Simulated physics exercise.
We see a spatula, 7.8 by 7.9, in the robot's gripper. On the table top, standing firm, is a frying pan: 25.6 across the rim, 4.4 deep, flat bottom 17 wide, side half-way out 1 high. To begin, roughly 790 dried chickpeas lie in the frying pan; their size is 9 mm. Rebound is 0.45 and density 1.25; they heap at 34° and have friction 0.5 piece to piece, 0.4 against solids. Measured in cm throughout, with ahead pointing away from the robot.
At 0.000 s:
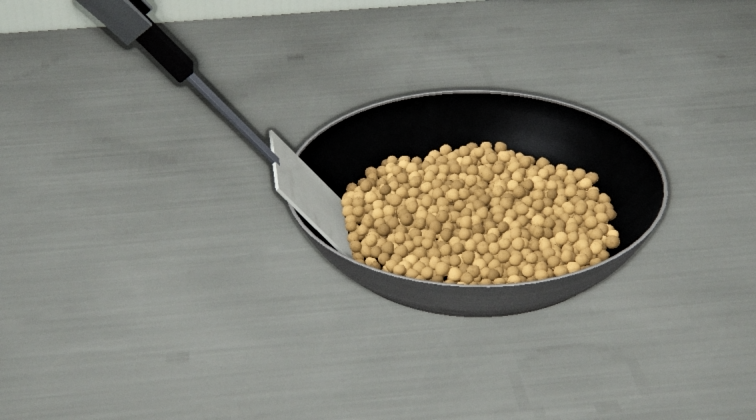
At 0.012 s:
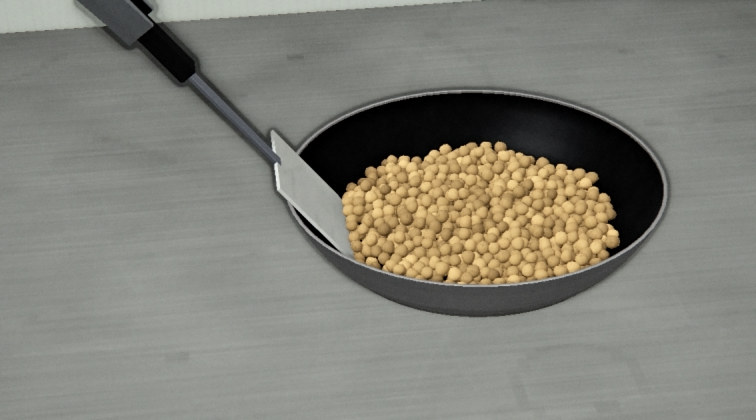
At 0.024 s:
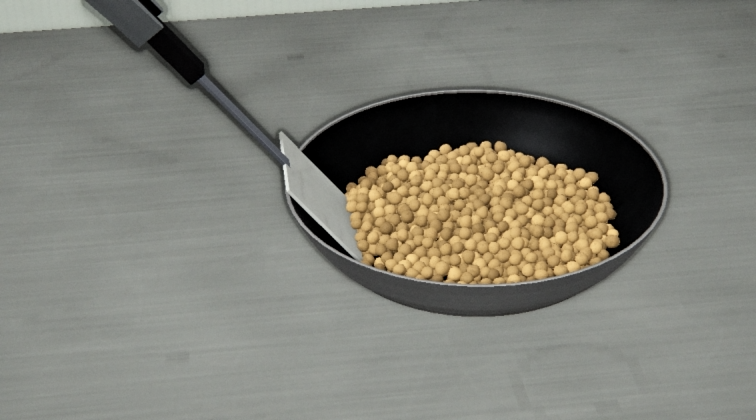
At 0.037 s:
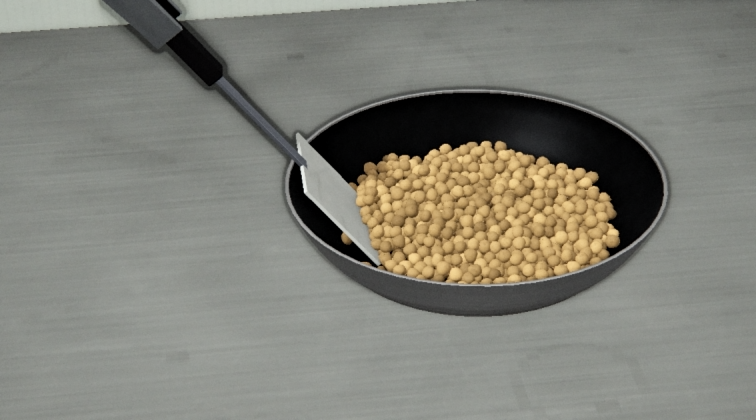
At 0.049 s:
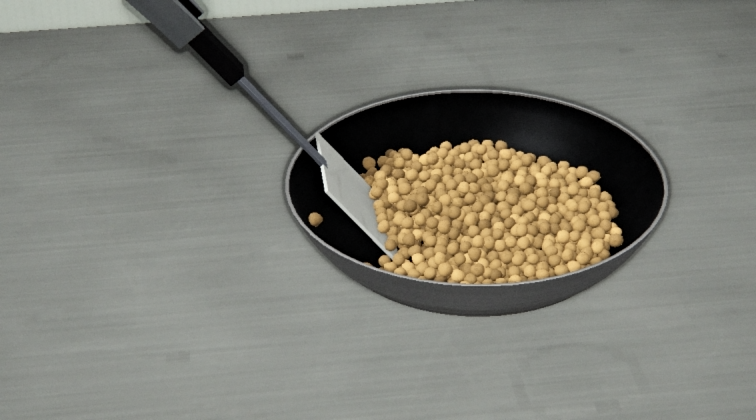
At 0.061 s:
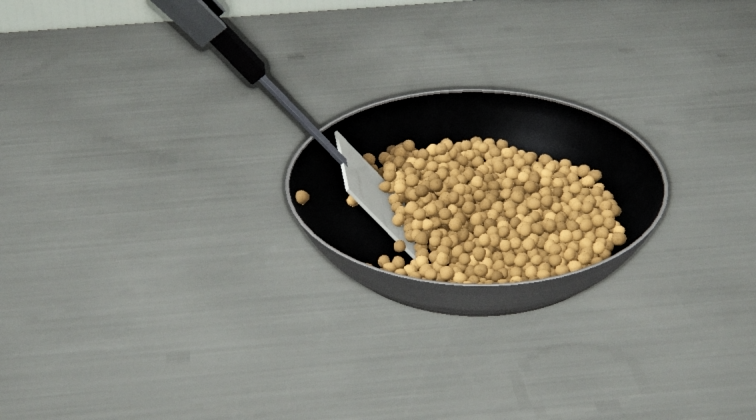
On a grey table top, a spatula sliding rightward into a black frying pan of dried chickpeas, nudging those at the left.
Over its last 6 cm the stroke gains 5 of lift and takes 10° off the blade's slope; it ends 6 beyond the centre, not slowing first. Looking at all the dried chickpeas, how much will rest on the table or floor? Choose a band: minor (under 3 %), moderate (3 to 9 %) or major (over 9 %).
Major.
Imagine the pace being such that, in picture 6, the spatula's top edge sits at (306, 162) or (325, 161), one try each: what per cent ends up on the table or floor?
Try one roughly 0 per cent; try two roughly 10 per cent.
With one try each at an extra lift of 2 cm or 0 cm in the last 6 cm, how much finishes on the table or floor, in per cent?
I'd say close to 5 percent for the first and close to 0 percent for the second.
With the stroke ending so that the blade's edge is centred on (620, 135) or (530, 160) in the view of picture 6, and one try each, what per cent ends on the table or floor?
Try 1: Approx. 20 %; try 2: Approx. 10 %.
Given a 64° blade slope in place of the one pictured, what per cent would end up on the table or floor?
It would come to roughly 10 percent.
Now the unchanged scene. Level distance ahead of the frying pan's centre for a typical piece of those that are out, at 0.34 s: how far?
The distance is about 28 cm.
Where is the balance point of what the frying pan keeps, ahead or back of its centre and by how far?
The balance point is about 4.0 cm ahead.
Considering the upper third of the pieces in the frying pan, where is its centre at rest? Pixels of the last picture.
About (574, 194).
After 0.09 s, sloping 53°, highest piece 9 above the table; 787 in the frying pan, 1 on the blade or in flight.
After 0.12 s, sloping 49°, highest piece 12 above the table; 787 in the frying pan, 1 on the blade or in flight.
After 0.34 s, sloping 43°, highest piece 7 above the table; 690 in the frying pan, 91 on the table or floor, 7 on the blade or in flight.
After 1.39 s, sloping 43°, highest piece 4 above the table; 690 in the frying pan, 98 on the table or floor.
In the end, 690 in the frying pan, 98 on the table or floor. That is 12 % on the table or floor.
